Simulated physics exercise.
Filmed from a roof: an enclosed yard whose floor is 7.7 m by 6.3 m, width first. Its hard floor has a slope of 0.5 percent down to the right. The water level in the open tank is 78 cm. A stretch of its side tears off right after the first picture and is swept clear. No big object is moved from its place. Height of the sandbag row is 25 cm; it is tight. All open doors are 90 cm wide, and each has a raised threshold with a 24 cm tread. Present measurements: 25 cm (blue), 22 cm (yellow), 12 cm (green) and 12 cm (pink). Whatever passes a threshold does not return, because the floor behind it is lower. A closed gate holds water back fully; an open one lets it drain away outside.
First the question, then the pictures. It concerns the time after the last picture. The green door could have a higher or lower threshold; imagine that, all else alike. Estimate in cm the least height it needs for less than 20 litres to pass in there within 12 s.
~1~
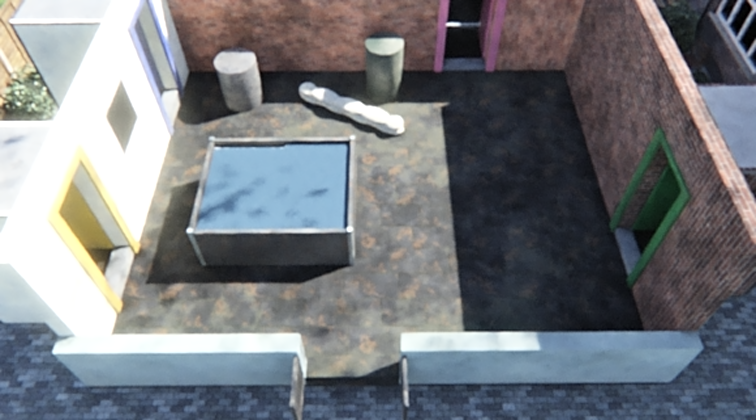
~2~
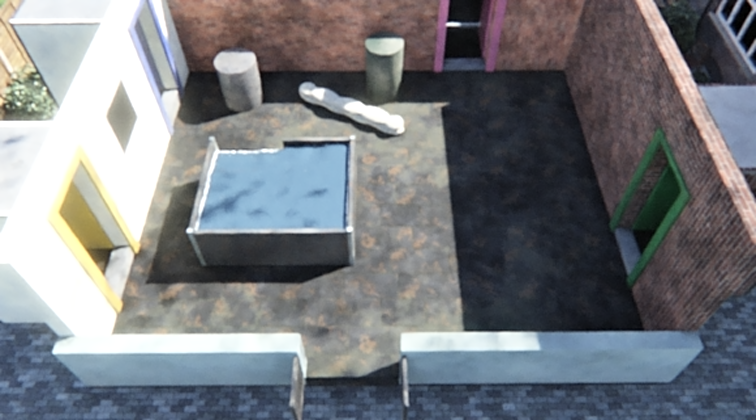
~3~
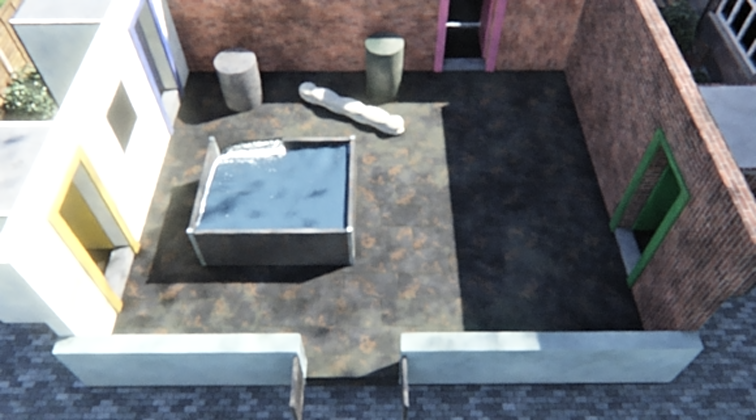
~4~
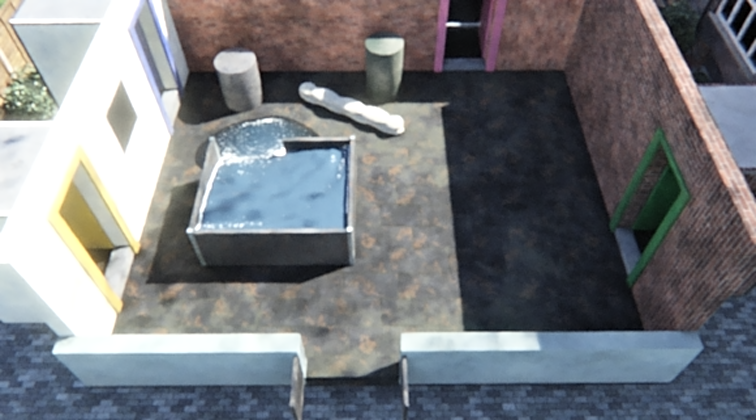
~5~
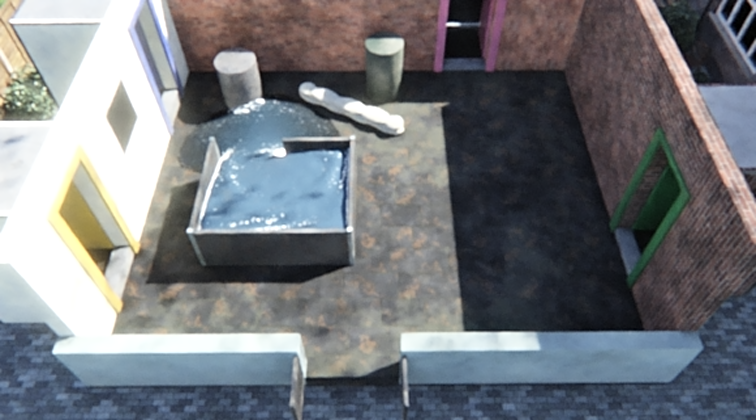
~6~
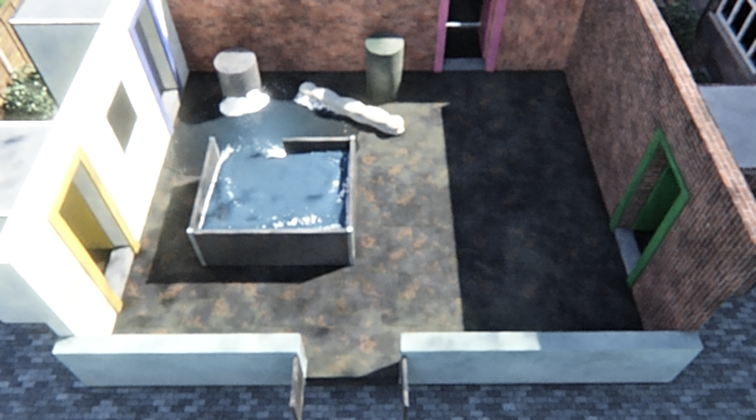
I would say 6 cm.
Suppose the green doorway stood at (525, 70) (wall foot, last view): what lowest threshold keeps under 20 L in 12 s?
Roughly 6.0 cm.
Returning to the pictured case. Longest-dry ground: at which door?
Answer: Green.
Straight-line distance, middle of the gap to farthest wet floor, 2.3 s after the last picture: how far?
6.4 metres.
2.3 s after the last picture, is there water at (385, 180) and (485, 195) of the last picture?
Taking them in turn, they come out submerged and spared.
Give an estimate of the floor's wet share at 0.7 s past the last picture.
Wet: Close to 20 %.
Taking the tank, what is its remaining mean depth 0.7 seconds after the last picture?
Averaged depth comes out at about 51 cm.
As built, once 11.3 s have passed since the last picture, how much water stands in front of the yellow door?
A ruler would read roughly 7.0 cm.
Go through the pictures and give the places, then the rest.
The open tank at (277, 186) is whole and still, 78 cm deep; the green door at (644, 217) is dry, in the first frame.
Water pours out on the far side and has run 0.3 m, to a hidden place; about 9 cm deep outside, 78 cm at the back, in the second frame.
Water pours out on the far side and has run 0.8 m, to a hidden place; about 13 cm deep outside, 78 cm at the back, in the third frame.
Water pours out on the far side and has run 1.4 m, to (267, 119); about 9 cm deep outside, 76 cm at the back, in the fourth frame.
The gap is on the far side, the front 2.0 m out at (264, 98); the back of the open tank holds 69 cm, in the fifth frame.
Water pours out on the far side and has run 2.7 m, to (271, 74); about 6 cm deep outside, 66 cm at the back; the green door at (644, 217), 6.2 m from the gap, is still 4.9 m from the nearest water, in the sixth frame.
Then, 0.7 s after the last picture water covers 20 % of the floor, deepest (45 cm) near (243, 113); it has not reached the green door.
Then, 2.3 s after the last picture water covers 35 % of the floor, deepest (38 cm) near (240, 82); it has not reached the green door.
Then, 11.3 s after the last picture water covers 95 % of the floor, deepest (12 cm) near (631, 312); 10 cm at the green door, 0 litres in over its 12 cm threshold.
At the green door as built, the water peaked near 11 cm, 10.7 s after the last picture.
With a threshold of 5.5 cm, 25 litres would have come in within the 12 s; with 6.5 cm, 16 litres. So under 20 litres takes about 6 cm.
